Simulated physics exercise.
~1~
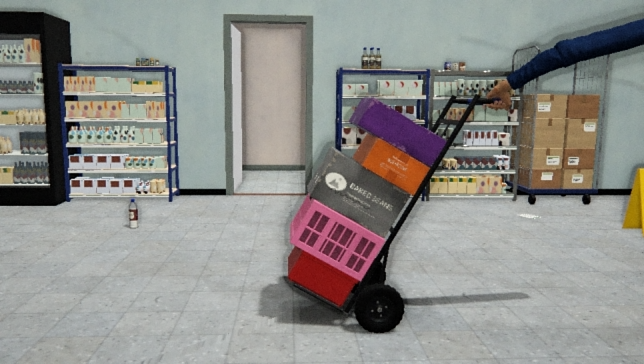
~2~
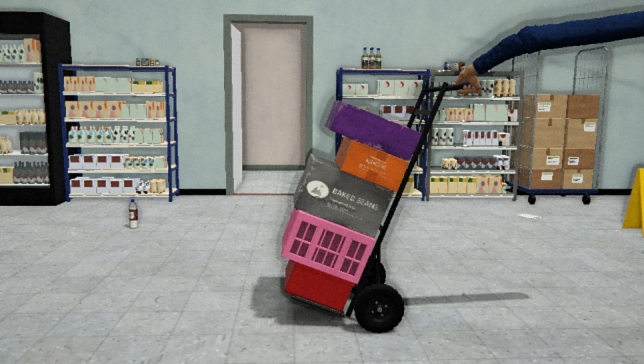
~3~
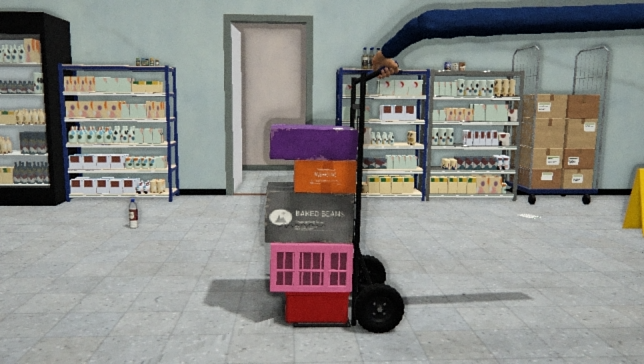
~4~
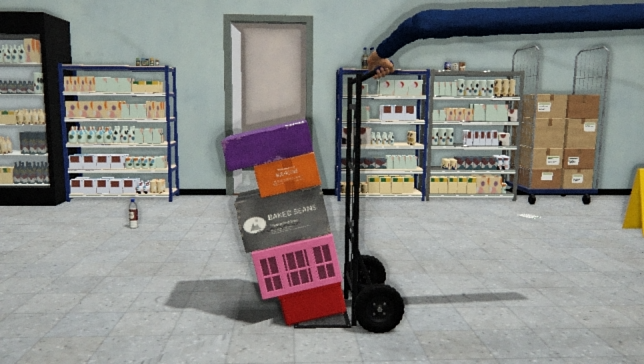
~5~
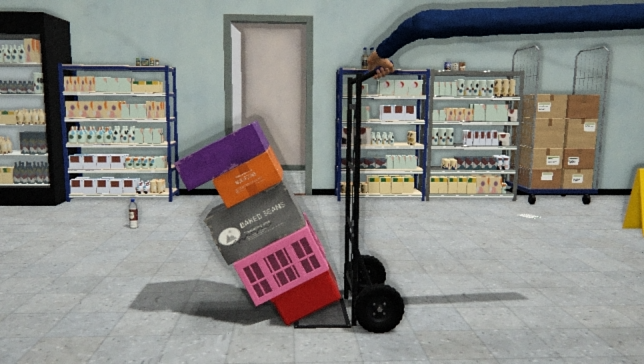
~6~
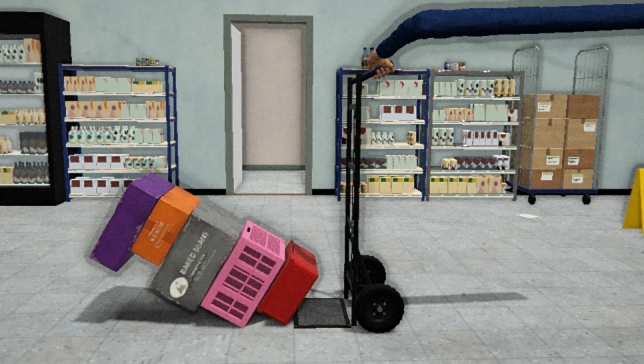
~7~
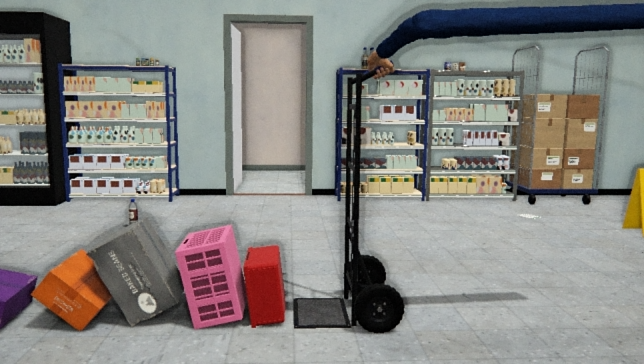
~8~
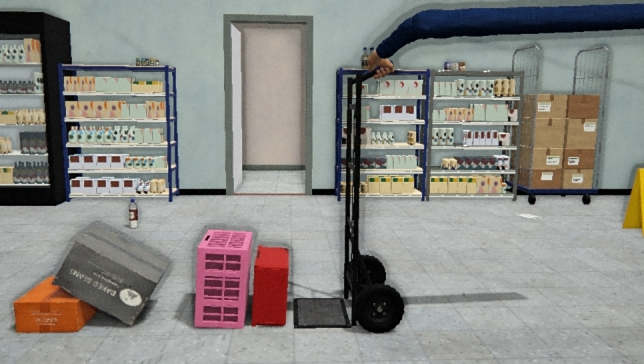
Sack truck tilting upright under a gloved hand, its stack of five containers toppling left and tumbling across the shop floor.
